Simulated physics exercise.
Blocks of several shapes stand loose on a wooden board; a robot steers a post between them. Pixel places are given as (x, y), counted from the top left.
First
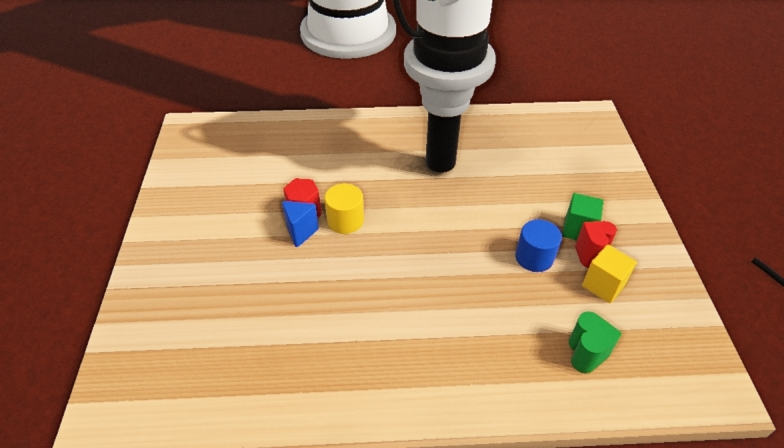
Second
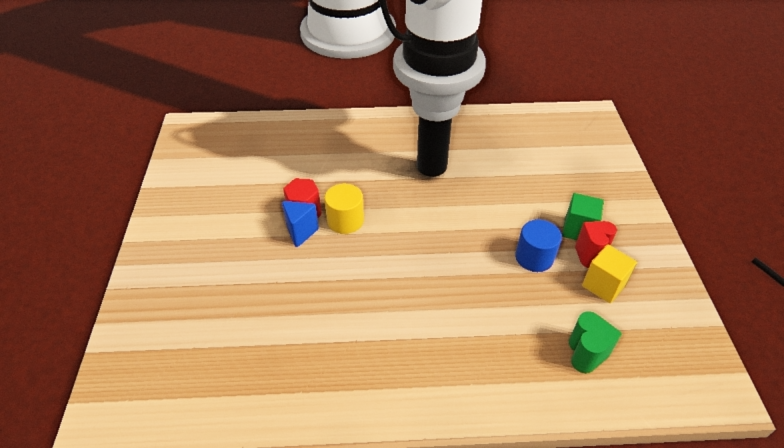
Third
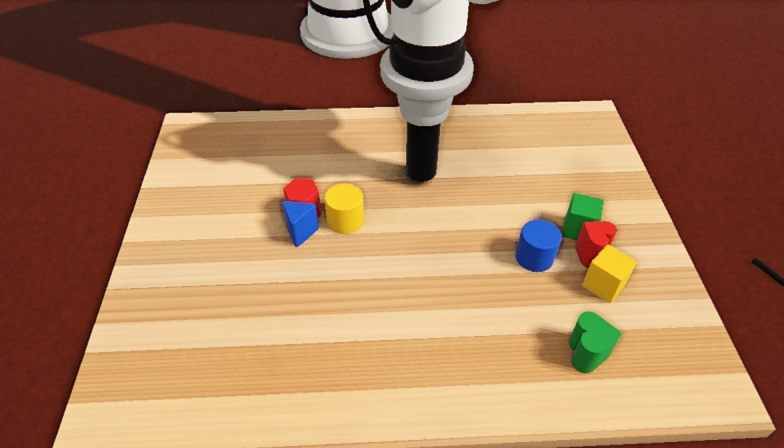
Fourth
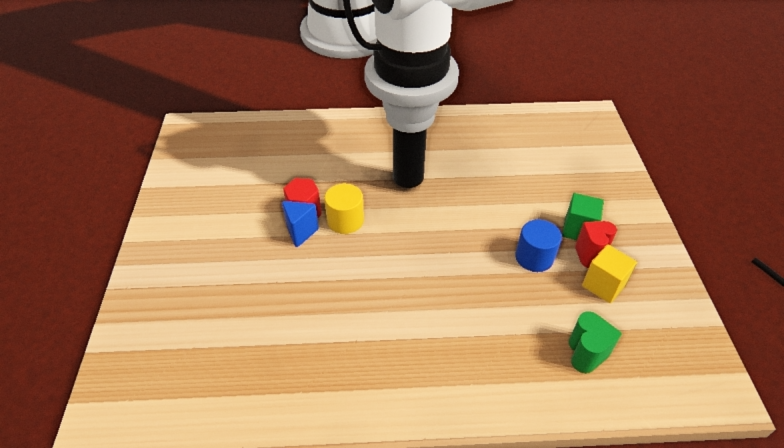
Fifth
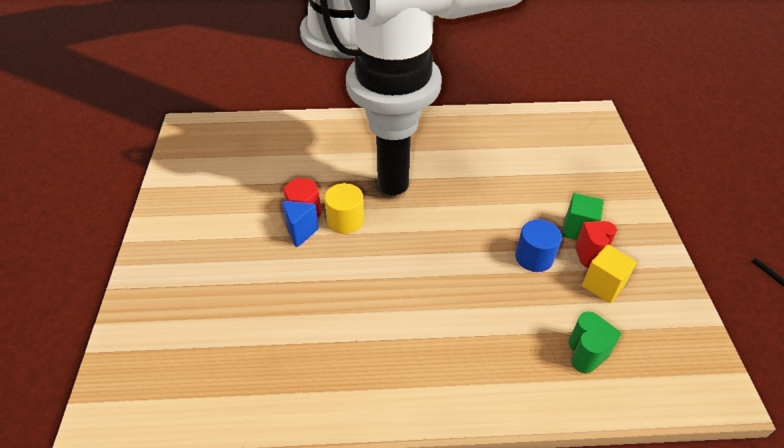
A robot arm's black post starts near the top centre of the wooden board and glides a short way left and slightly toward the viewer, ending just right of the yellow cylinder. The red hexagon, blue triangular piece, yellow cylinder and the group of blocks at right all stay still.
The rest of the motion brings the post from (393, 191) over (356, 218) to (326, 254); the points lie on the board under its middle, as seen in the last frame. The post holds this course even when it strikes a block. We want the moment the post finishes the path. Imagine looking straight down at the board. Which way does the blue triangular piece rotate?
Viewed from above, clockwise.
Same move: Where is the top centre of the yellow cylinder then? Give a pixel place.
Its top centre is at about (284, 235).
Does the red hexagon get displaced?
No
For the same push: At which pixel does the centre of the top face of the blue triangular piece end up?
Roughly at (258, 215).
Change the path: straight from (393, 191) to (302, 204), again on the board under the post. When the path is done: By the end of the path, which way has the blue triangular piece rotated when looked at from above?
From above, the turn goes anticlockwise.
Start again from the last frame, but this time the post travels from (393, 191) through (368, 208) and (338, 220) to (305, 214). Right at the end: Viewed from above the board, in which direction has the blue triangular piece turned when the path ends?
My prediction: CW.
On the path given first. One third of the way, post at (368, 202); yellow cylinder at (337, 200).
Two thirds of the way, post at (345, 223); blue triangular piece at (270, 215), turned 30° clockwise; yellow cylinder at (309, 218).
At the end, post at (325, 248); blue triangular piece at (258, 215), turned 60° clockwise; red hexagon unmoved; yellow cylinder at (284, 235).
